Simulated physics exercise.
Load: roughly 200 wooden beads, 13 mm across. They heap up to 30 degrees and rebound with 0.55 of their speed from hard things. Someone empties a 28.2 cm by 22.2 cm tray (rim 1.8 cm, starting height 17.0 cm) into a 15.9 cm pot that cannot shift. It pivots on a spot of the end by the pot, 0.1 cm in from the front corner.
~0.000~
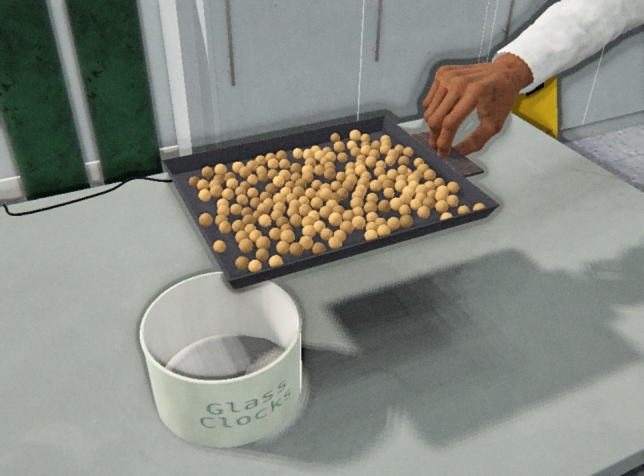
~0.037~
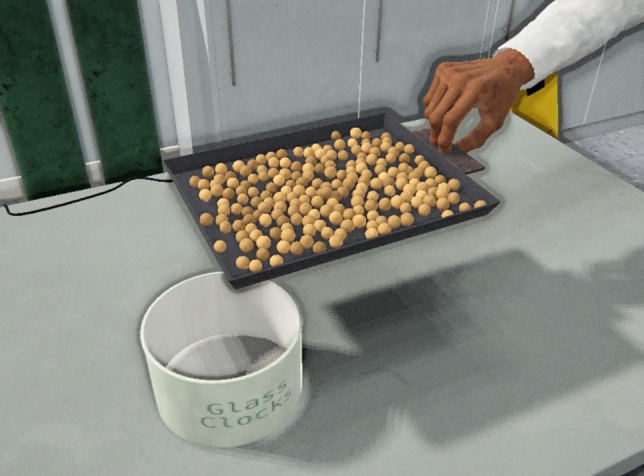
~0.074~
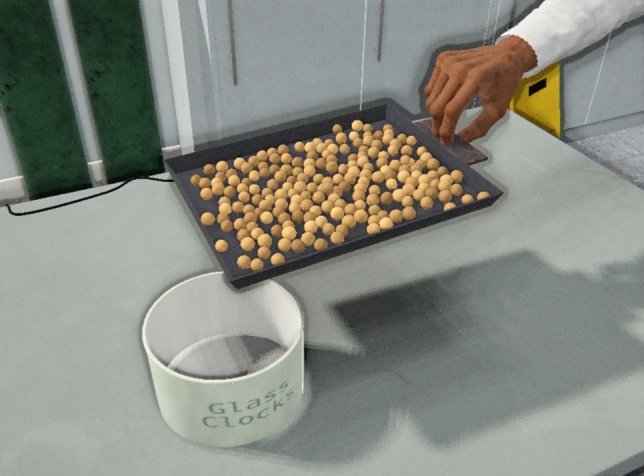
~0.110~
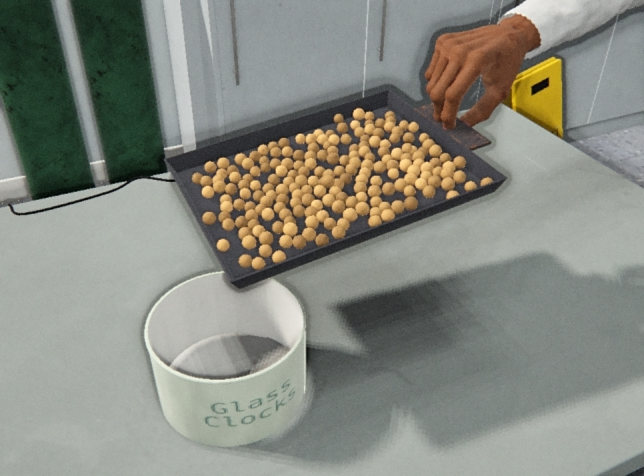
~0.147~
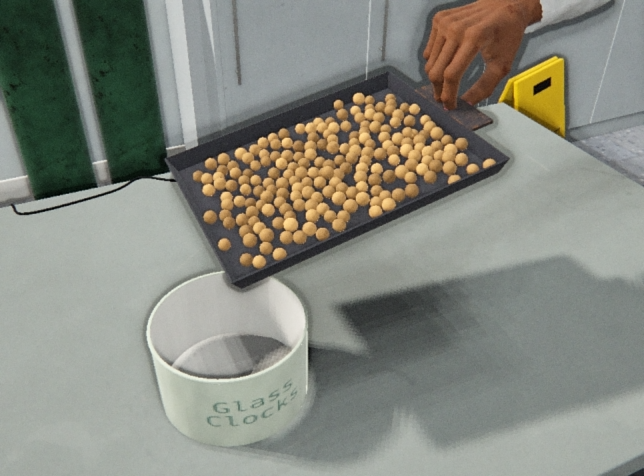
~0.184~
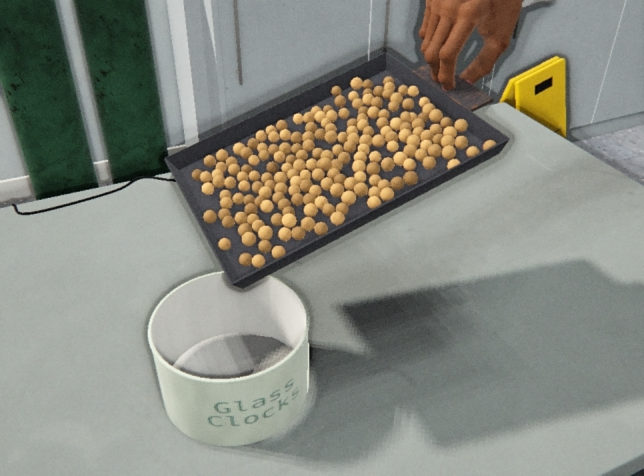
In the video, a hand at the far right end of a dark tray of small round wooden beads raises that end, tilting the tray toward a white pot on a grey table while the beads stay spread across it.
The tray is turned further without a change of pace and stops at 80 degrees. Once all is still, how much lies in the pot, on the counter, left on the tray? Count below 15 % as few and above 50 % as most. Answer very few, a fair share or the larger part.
In the pot: A fair share; on the counter: The larger part; left on the tray: Very few.
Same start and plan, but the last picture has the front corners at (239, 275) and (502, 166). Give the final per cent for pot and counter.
Pot 35, counter 65.
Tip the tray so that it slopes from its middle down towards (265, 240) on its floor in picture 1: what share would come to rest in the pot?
Some 25 per cent.
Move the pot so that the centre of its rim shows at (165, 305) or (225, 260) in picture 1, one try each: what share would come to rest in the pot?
Some 55 and 0 per cent.
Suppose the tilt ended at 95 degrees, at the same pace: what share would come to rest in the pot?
It would be near 30 per cent.
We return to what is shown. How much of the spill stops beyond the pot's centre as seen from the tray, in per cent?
About 90 per cent.
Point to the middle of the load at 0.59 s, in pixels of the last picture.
Near (194, 214).
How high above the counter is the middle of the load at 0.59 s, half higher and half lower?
Roughly 20 cm.
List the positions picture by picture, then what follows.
In the first frame, tray tilt 0 degrees, front corners at (234, 273) and (489, 202); middle of the pieces at (326, 190); pot at (222, 321).
In the second frame, tray tilt 1 degrees, front corners at (234, 273) and (490, 200); middle of the pieces at (326, 188).
In the third frame, tray tilt 3 degrees, front corners at (235, 273) and (493, 191); middle of the pieces at (328, 183).
In the fourth frame, tray tilt 7 degrees, front corners at (236, 273) and (496, 176), lowest corner left front; middle of the pieces at (329, 176).
In the fifth frame, tray tilt 11 degrees, front corners at (237, 274) and (498, 157), lowest corner left front; middle of the pieces at (329, 166).
In the sixth frame, tray tilt 16 degrees, front corners at (236, 275) and (498, 138), lowest corner left front; middle of the pieces at (327, 157); pot at (230, 320). The tray's pace is about 130 degrees a second.
Then, at 0.43 s, tilt 49 degrees; the tray holds 100 %, the pot 0 %.
After 0.59 s, tilt 70 degrees; the tray holds 85 %, the pot 0 %.
After 0.88 s, tilt 80 degrees; the tray holds 0 %, the pot 25 %.
In the end, at 2.0 s, pot 30 %, counter 70 %, tray 0 %.
